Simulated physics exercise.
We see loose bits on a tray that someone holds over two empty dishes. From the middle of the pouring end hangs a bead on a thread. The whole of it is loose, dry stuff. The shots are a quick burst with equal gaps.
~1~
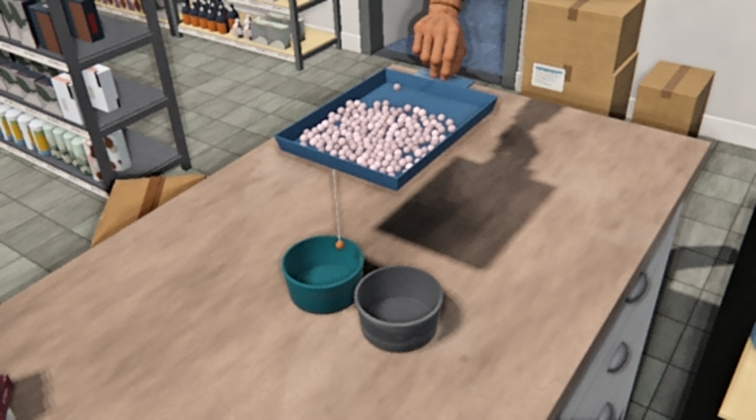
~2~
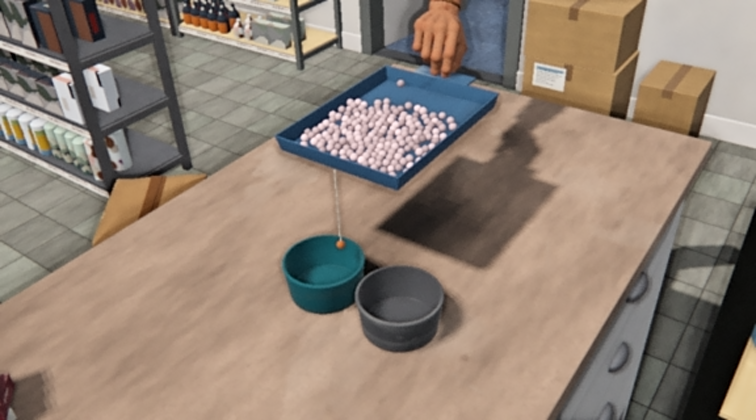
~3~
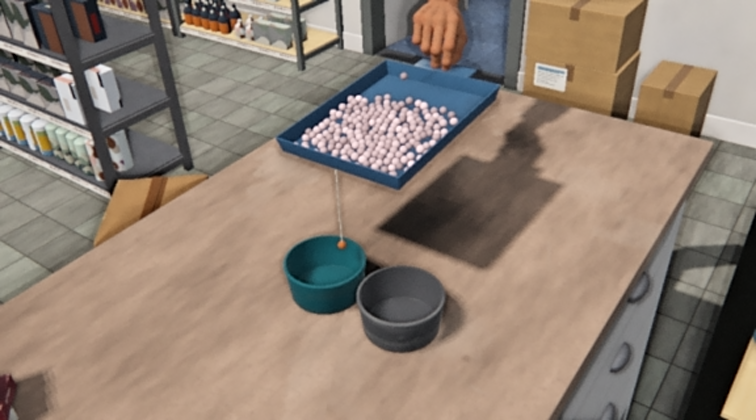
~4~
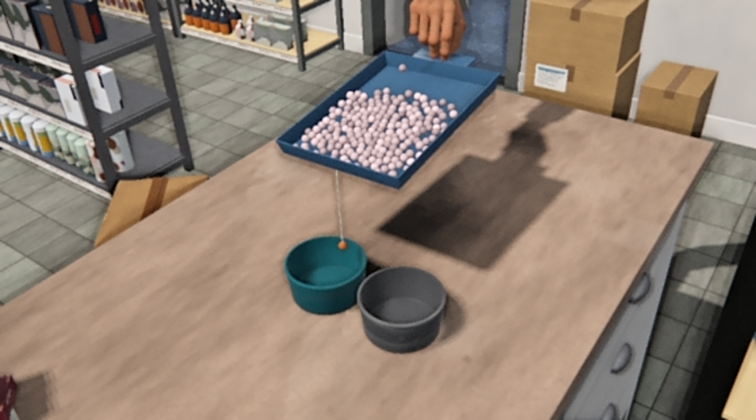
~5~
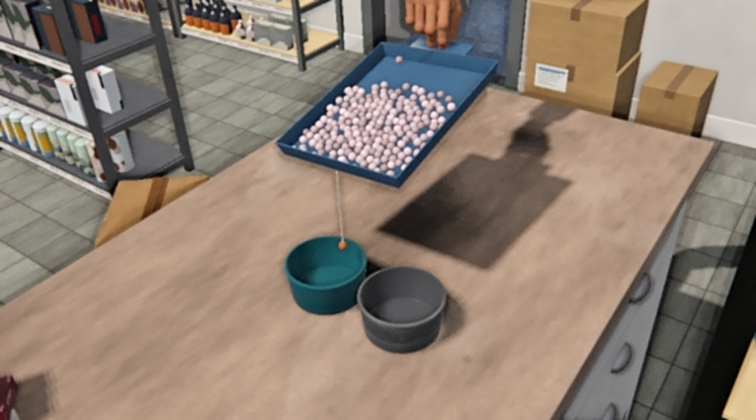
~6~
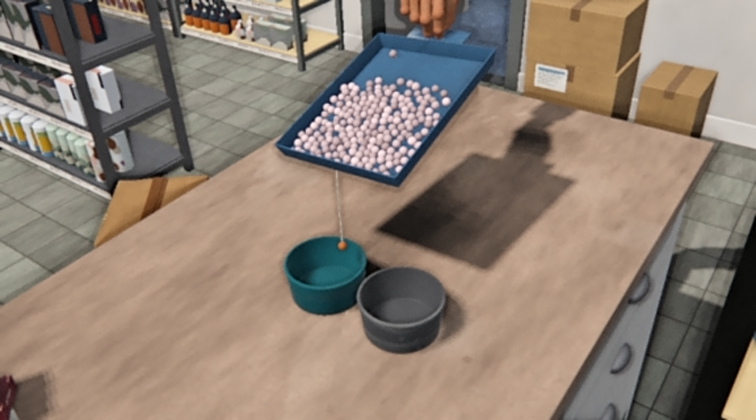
In a storeroom or shop with grey floor tiles, stocked shelves and cardboard boxes, the view looks down at a brown countertop from a raised, steady angle. A hand at the far side holds a blue tray of pale pink pearls above a teal dish on the left and a dark grey one on the right, an orange bead hanging from its near edge. The hand shifts slightly and the tray's far side rises, its near edge dipping towards the left corner, while the pearls shift slightly leftward.
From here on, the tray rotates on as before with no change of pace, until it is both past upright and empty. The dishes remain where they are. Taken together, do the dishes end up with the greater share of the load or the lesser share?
I expect the catch to be short of a majority.
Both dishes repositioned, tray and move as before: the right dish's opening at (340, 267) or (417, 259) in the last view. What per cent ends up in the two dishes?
The first gives 70 %, the second 0 %.
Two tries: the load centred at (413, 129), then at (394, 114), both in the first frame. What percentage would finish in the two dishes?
Roughly 40 per cent, then 30 per cent.
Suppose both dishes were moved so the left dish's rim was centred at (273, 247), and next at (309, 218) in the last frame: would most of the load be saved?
The first time it's higher than half, the second time lower than half.
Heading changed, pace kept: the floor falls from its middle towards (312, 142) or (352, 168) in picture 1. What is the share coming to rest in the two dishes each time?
Somewhere close to 10 % the first time, 50 % the second.
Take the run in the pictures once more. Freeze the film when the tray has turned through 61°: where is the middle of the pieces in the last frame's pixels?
The middle of the pieces sits at roughly (325, 140).
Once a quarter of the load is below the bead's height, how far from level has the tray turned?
A tilt of roughly 85°.
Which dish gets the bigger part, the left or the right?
Winner: The left side.
Shortly afterwards, tray tipped steeply; all but a few on the tray; only a few in the air.
Next, tray tipped right over; a little on the tray; near a quarter in the left dish; near half outside both; near a quarter in the air.
Some moments later, tray tipped past a quarter turn; near a third in the left dish; near two thirds outside both.
In the end, tray tipped past a quarter turn; none at all in the right dish; near a third in the left dish; near two thirds outside both.
